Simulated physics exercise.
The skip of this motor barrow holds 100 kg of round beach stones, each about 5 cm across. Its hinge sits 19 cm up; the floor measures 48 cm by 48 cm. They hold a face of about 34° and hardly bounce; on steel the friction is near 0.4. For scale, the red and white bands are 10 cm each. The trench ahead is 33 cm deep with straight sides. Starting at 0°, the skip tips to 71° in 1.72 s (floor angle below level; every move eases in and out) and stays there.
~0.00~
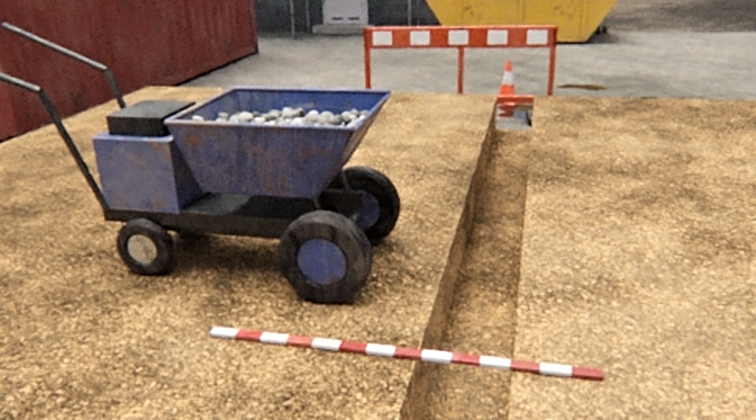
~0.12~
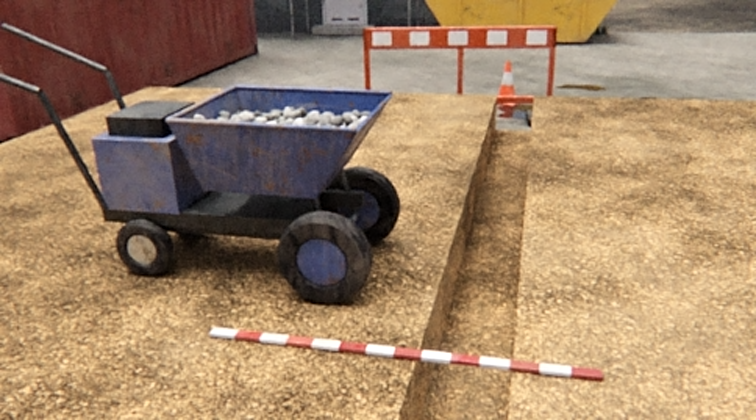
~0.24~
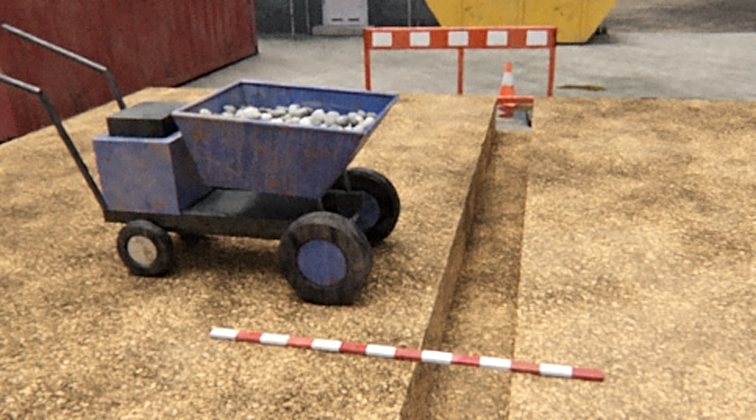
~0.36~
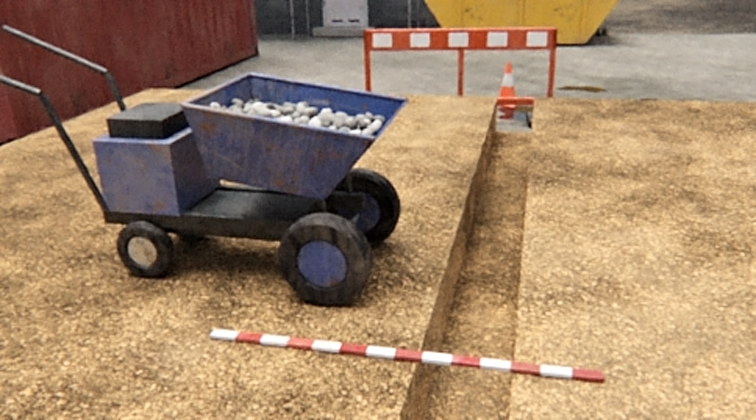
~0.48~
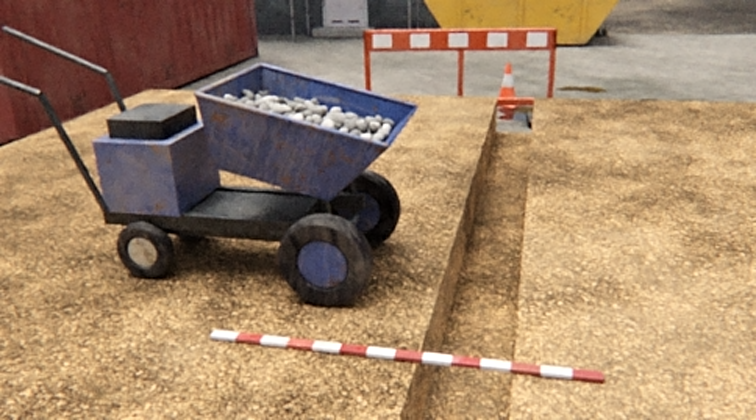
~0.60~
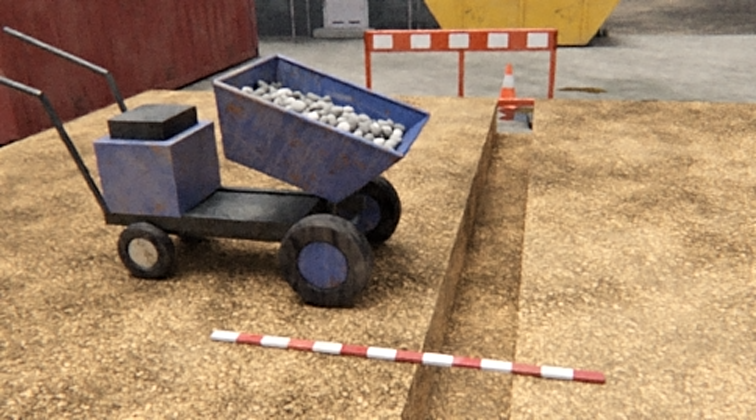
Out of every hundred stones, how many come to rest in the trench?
Roughly 66 per cent ends in the trench.
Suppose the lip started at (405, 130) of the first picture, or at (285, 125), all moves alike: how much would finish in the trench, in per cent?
First some 25, then 90 per cent.
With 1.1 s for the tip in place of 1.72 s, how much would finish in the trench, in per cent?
It would be near 55 per cent.
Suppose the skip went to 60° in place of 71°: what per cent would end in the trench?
Then about 50 per cent.
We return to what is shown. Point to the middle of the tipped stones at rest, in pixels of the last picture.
Near (502, 334).
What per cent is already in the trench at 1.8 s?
Some 25 per cent.
After 1.3 s the floor is at 60°; 99 % in the skip, 1 % in the trench; the foremost stones are at (477, 221).
After 1.8 s the floor is at 71°; 50 % in the skip, 26 % in the trench, 23 % past the trench; the foremost stones are at (627, 299).
After 2.2 s the floor is at 71°; 25 % in the skip, 40 % in the trench, 35 % past the trench; the foremost stones are at (719, 292).
After 4.1 s the floor is at 71°; 0 % in the skip, 66 % in the trench, 34 % past the trench; the foremost stones are past the picture's edge.
